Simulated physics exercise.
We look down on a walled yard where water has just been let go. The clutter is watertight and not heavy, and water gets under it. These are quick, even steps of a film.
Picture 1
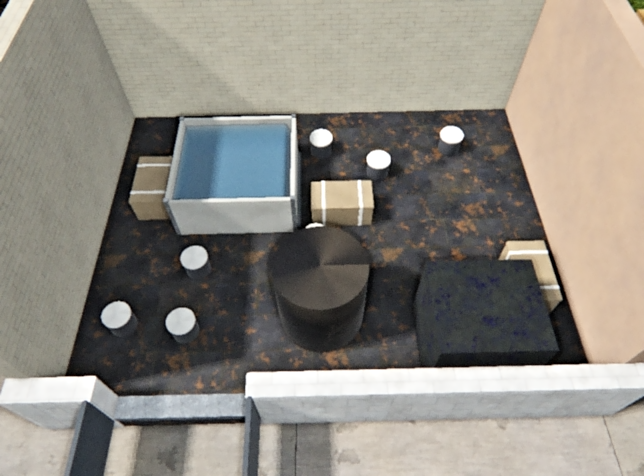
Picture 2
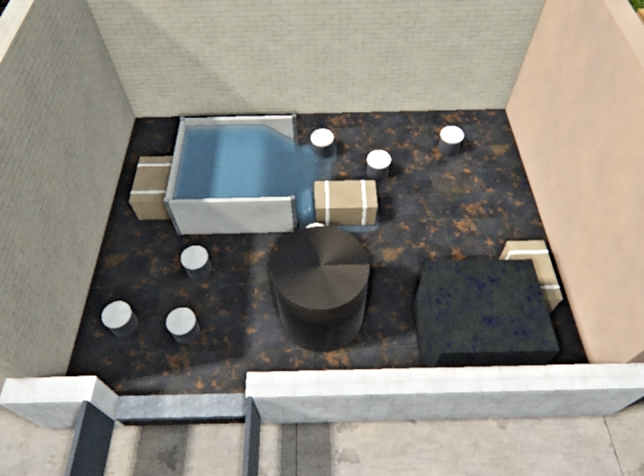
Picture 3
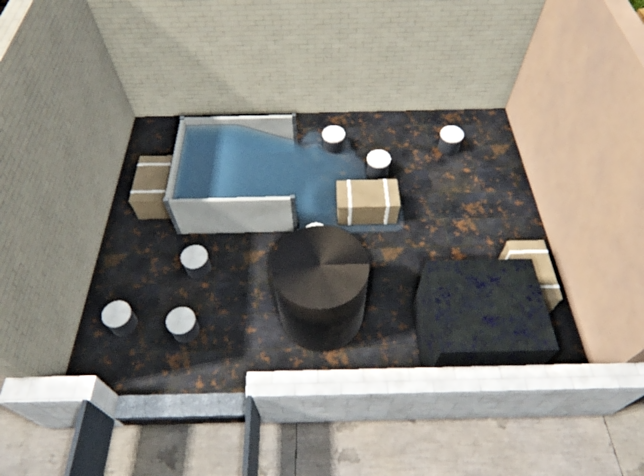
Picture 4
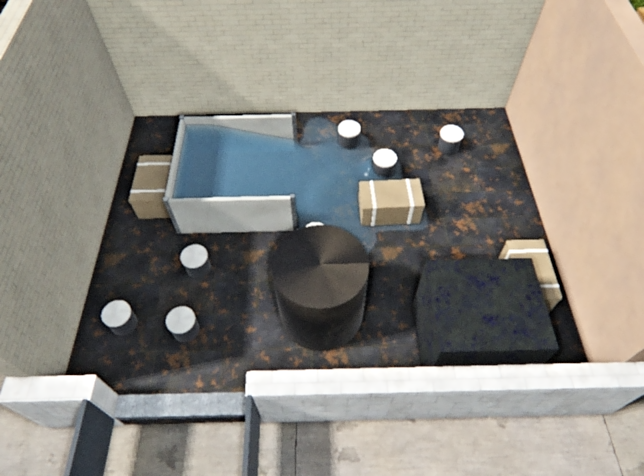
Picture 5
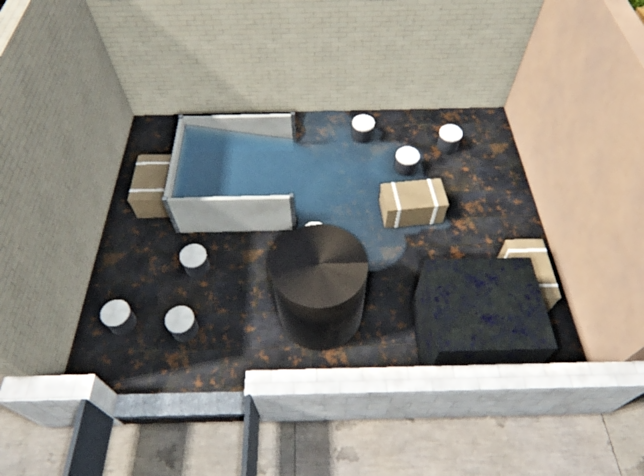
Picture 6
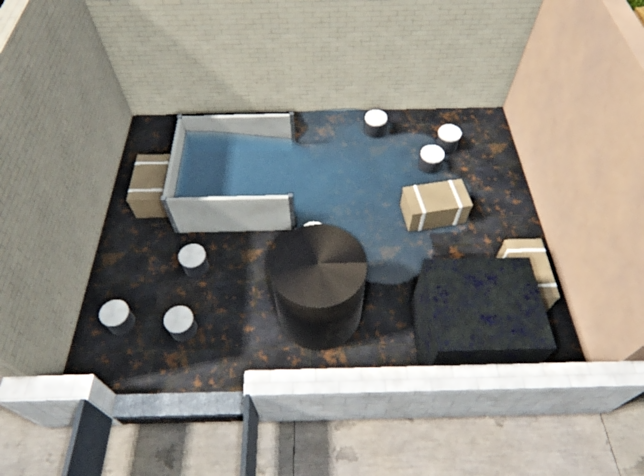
Water spreads from an open-sided tank across the yard, pushing a box and pails rightward.
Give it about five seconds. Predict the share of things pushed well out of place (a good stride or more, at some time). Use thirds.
That comes to from one to two thirds.
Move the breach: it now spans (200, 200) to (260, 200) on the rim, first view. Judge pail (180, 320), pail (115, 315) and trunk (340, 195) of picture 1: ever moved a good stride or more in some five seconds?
One after the other: Swept aside, yes, less than that.
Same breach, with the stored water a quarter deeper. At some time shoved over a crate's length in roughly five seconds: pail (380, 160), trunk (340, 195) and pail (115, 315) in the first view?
One after the other: Moved that far, swept aside, not that far.
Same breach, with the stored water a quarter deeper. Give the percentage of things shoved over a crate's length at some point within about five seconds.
Near 60 in a hundred.
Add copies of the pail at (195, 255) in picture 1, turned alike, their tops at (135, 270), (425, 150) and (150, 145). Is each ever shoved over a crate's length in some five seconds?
As listed: No, that far or more, under that.
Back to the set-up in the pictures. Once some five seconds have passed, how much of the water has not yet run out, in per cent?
Some 100 per cent.
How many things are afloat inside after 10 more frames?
That makes 5.
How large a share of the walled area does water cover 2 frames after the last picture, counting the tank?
Some 40 per cent.
A moment on, 3 of 10 are well off their spots; 0 afloat.
Next, 4 of 10 are well off their spots; 5 afloat.
Later, 5 of 10 are well off their spots; 5 afloat.
In the end, 4 of 10 are well off their spots, and 5 have been at some point; 5 afloat.
